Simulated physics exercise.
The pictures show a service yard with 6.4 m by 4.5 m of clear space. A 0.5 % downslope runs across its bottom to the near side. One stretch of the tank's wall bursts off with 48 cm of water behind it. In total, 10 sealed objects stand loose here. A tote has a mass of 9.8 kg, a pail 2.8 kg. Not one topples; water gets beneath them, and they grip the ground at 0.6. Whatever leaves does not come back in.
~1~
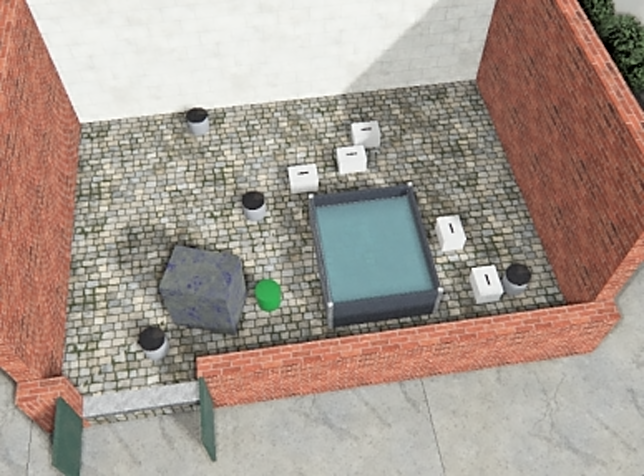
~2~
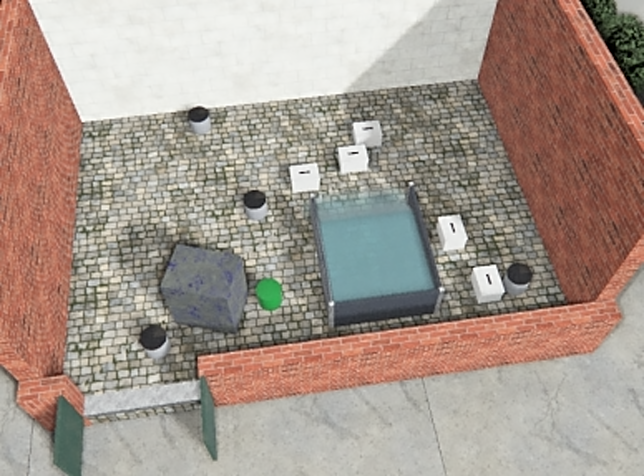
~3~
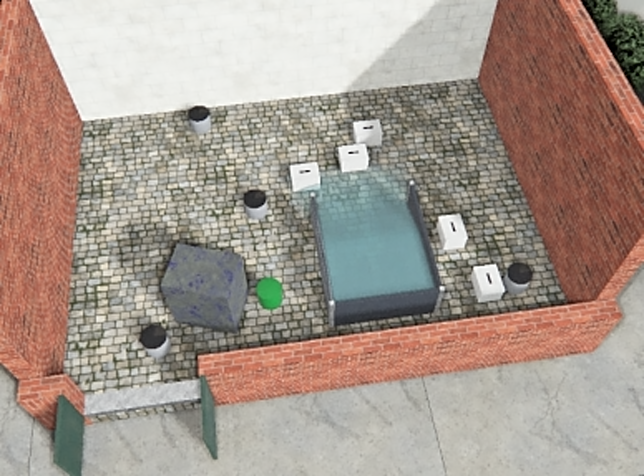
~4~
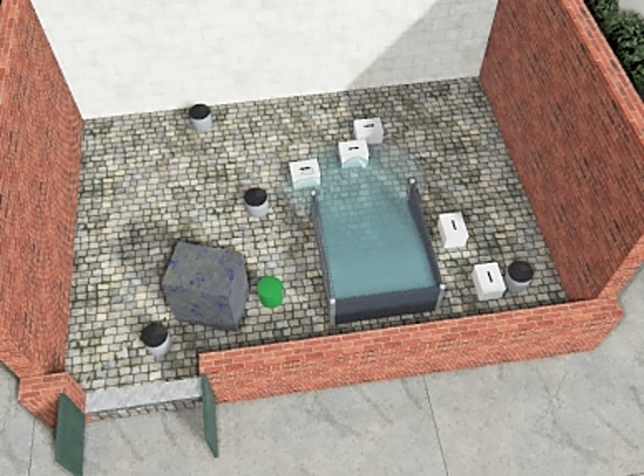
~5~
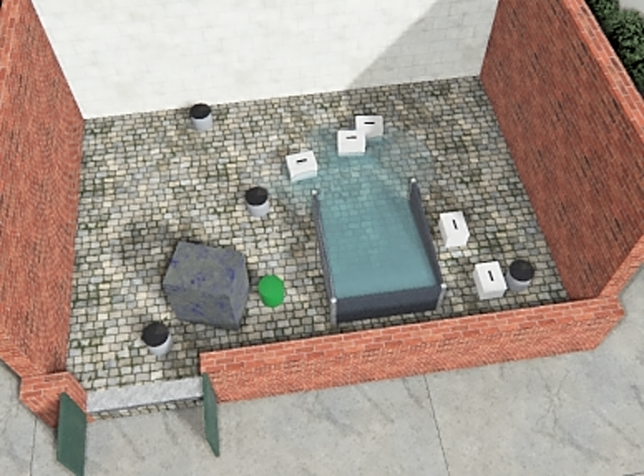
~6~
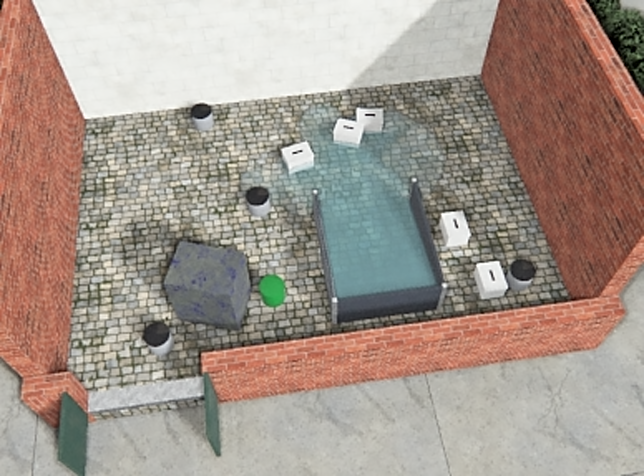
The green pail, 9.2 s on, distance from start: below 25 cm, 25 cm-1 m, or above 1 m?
I'd bet it stays anchored there.
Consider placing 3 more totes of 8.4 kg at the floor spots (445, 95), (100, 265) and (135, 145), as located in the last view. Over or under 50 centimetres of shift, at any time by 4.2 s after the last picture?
Going one by one: Too far, not far enough, too far.
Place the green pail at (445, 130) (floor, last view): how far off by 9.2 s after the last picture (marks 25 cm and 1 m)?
In the end it is hauled off.
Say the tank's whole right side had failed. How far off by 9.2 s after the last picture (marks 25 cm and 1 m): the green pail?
My answer is that the green pail remains put.
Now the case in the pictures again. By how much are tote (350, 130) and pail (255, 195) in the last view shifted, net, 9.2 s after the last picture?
Taking them in turn, the shifts are 120 cm and 0 cm.
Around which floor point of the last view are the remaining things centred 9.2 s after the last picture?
The centre is close to (315, 243).
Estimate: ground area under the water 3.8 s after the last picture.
About 21 m2.
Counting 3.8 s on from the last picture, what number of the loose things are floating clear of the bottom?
2.
Then, 1.2 s after the last picture the green pail is near (272, 286), 0.0 m from its start, aground; 0 of 10 are out; 2 afloat.
Then, 3.8 s after the last picture the green pail is near (272, 286), 0.0 m from its start, aground; 0 of 10 are out; 2 afloat.
Then, 6.2 s after the last picture the green pail is near (272, 286), 0.0 m from its start, aground; 0 of 10 are out; 2 afloat.
Then, 9.2 s after the last picture the green pail is near (272, 286), 0.0 m from its start, aground; 1 of 10 are out; 1 afloat.
